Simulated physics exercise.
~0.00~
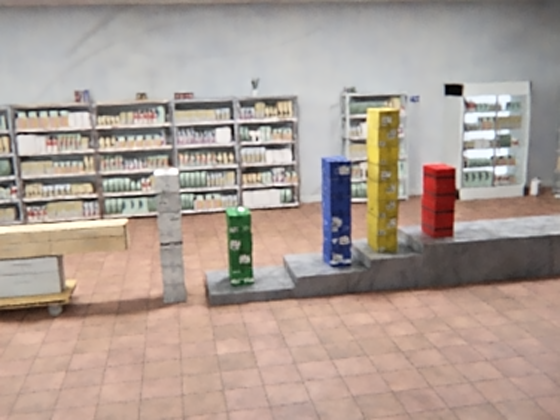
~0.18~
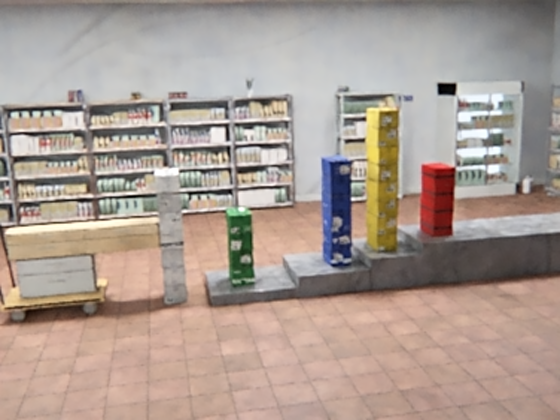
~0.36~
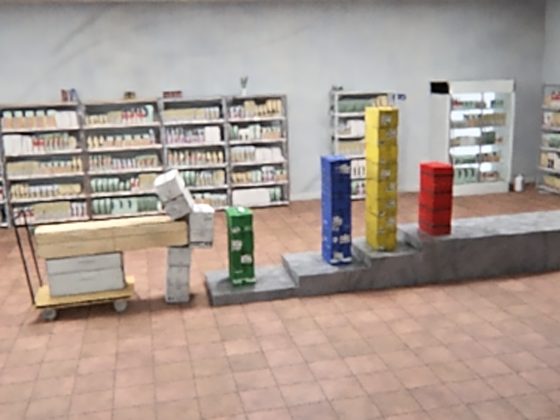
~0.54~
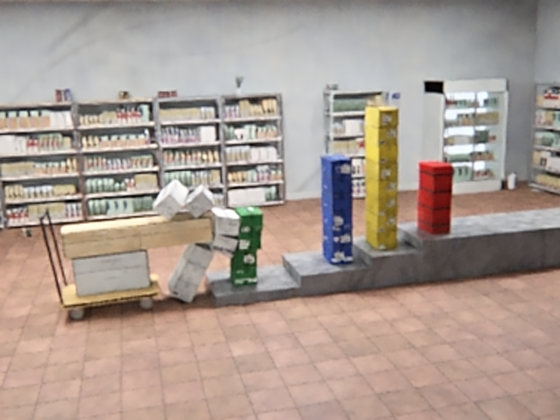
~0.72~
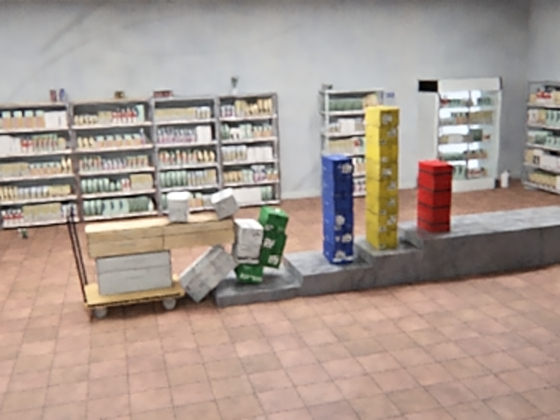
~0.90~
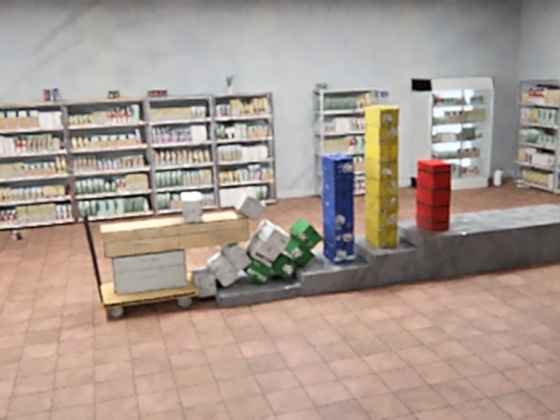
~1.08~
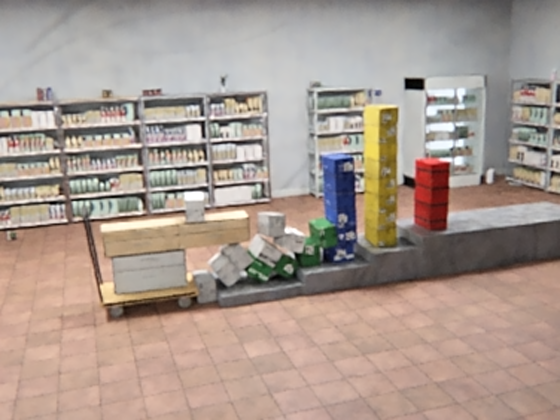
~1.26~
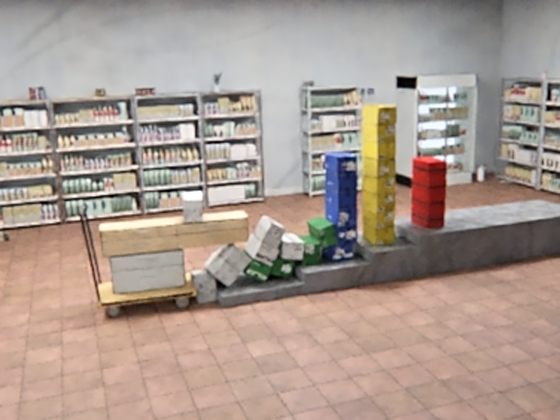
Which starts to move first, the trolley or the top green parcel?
The trolley moves first. It is already rolling to the right while the top green parcel stays still, and that parcel only shifts once the pale pile has been pushed over against the green one.
